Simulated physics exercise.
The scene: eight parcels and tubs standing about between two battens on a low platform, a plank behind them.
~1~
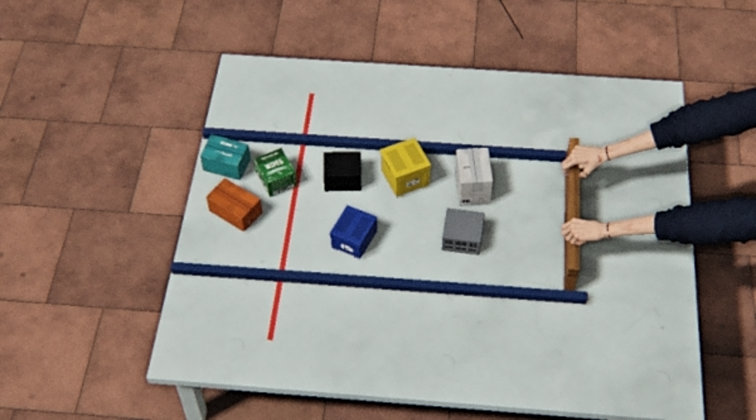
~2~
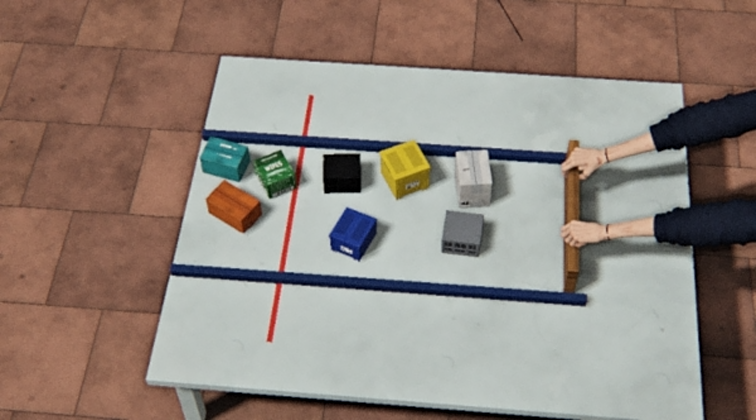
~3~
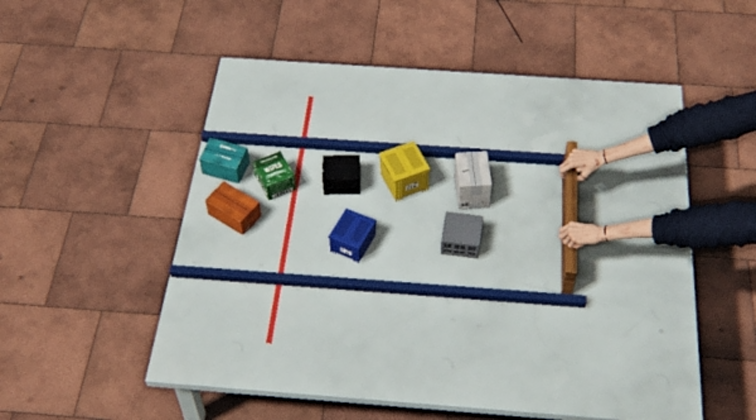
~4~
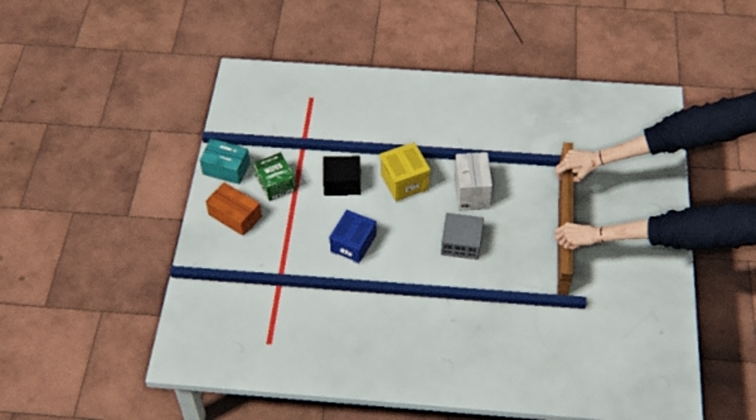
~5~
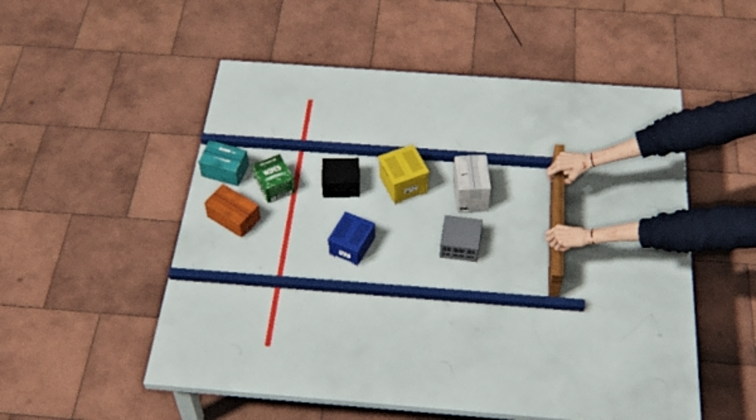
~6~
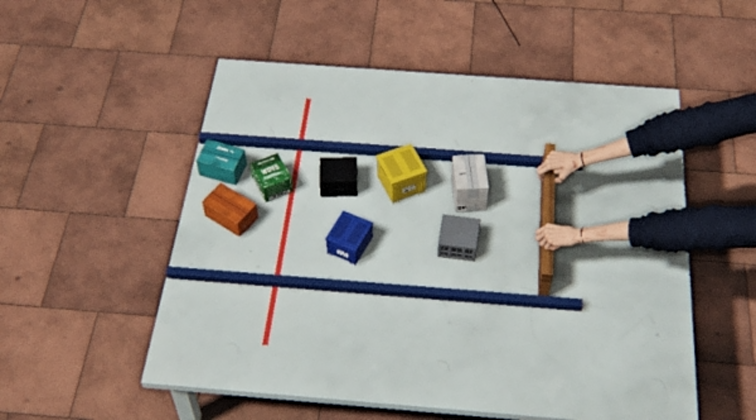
On a pale table, two hands slide a wooden bar slightly left between blue rails, the scattered coloured boxes ahead staying put.
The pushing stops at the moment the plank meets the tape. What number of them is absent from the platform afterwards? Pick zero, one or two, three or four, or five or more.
One or two of them.
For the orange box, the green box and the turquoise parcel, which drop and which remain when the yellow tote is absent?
Here's how it goes: The orange box is still up there, the green box is still up there, and the turquoise parcel ends up down.
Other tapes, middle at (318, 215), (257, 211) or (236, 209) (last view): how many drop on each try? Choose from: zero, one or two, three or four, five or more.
1 or 2; 3 or 4; five or more.
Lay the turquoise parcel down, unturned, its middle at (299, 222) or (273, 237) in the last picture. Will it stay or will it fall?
Place by place, it stays put; stays put.
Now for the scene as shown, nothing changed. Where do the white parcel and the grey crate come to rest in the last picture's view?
Final pixels, roughly: (277, 168) for the first, (266, 224) for the other.
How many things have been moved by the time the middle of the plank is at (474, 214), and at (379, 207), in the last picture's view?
Respectively 2 and 6.
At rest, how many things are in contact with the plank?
2 of them.
Soon after, none off yet; turquoise parcel at rest near (222, 162); orange box at rest near (230, 210); green box at rest near (272, 178).
After that, none off yet; turquoise parcel at rest near (220, 162); orange box at rest near (230, 210); green box displaced a little near (254, 180).
In the end, the number that fall off is one or two; gone, green box and turquoise parcel.
